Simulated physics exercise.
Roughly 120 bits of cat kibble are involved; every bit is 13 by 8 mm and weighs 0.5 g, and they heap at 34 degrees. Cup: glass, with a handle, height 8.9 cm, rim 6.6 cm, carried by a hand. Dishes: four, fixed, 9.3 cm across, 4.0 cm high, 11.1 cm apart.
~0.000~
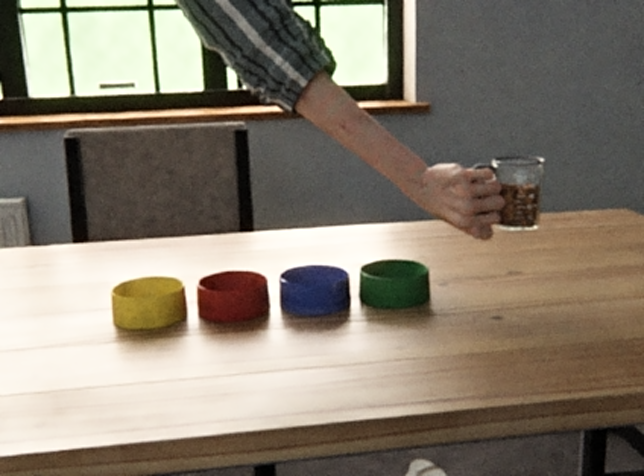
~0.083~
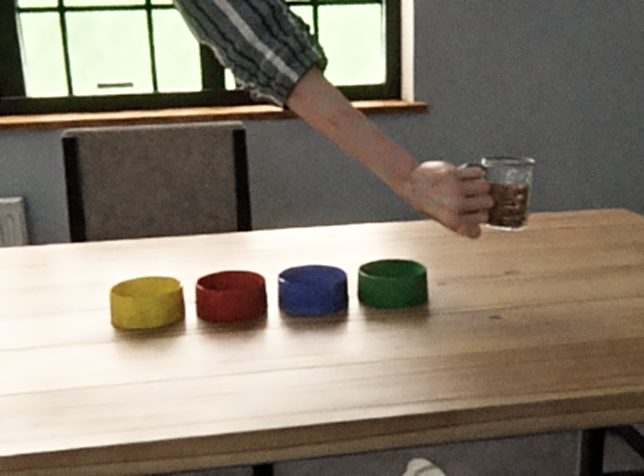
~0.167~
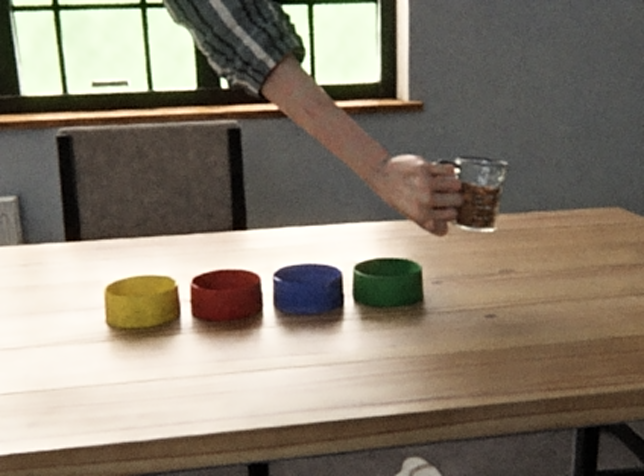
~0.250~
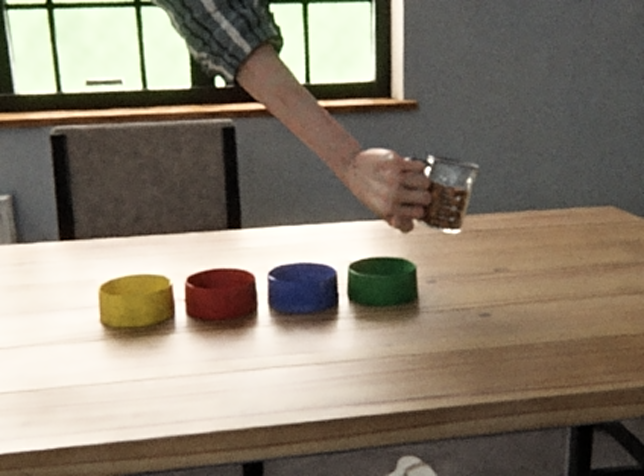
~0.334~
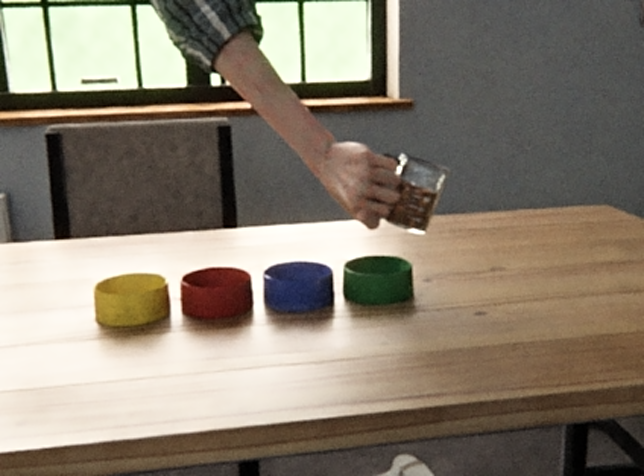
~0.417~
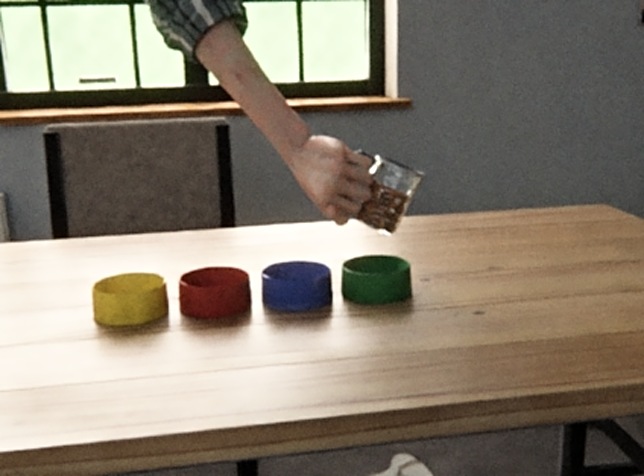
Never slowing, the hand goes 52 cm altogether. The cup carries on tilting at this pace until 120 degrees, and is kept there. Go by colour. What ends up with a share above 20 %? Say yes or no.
Red dish: No, blue dish: No, green dish: No, yellow dish: Yes, counter: Yes.
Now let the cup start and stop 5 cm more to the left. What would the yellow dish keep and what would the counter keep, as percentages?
Yellow: 100, counter: 0.
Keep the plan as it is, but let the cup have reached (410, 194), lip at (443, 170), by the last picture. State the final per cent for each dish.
Red 0; blue 0; green 0; yellow 60.
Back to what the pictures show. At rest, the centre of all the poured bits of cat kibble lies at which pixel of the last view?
(151, 302).
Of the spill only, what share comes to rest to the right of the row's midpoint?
I'd say near 0 percent.
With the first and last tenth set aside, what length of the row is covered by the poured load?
I'd put it at close to 8 cm.
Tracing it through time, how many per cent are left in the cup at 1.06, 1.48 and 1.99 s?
Roughly 100, then 100, then 25.
Then, at 1.06 s, tilt 70 degrees; cup holds 100 %.
Then, at 1.48 s, tilt 99 degrees; cup holds 100 %.
After 1.99 s, tilt 120 degrees; cup holds 25 %, red 5 %, yellow 45 %.
In the end, at 2.7 s, red 5 %, blue 0 %, green 0 %, yellow 60 %, counter 35 %.
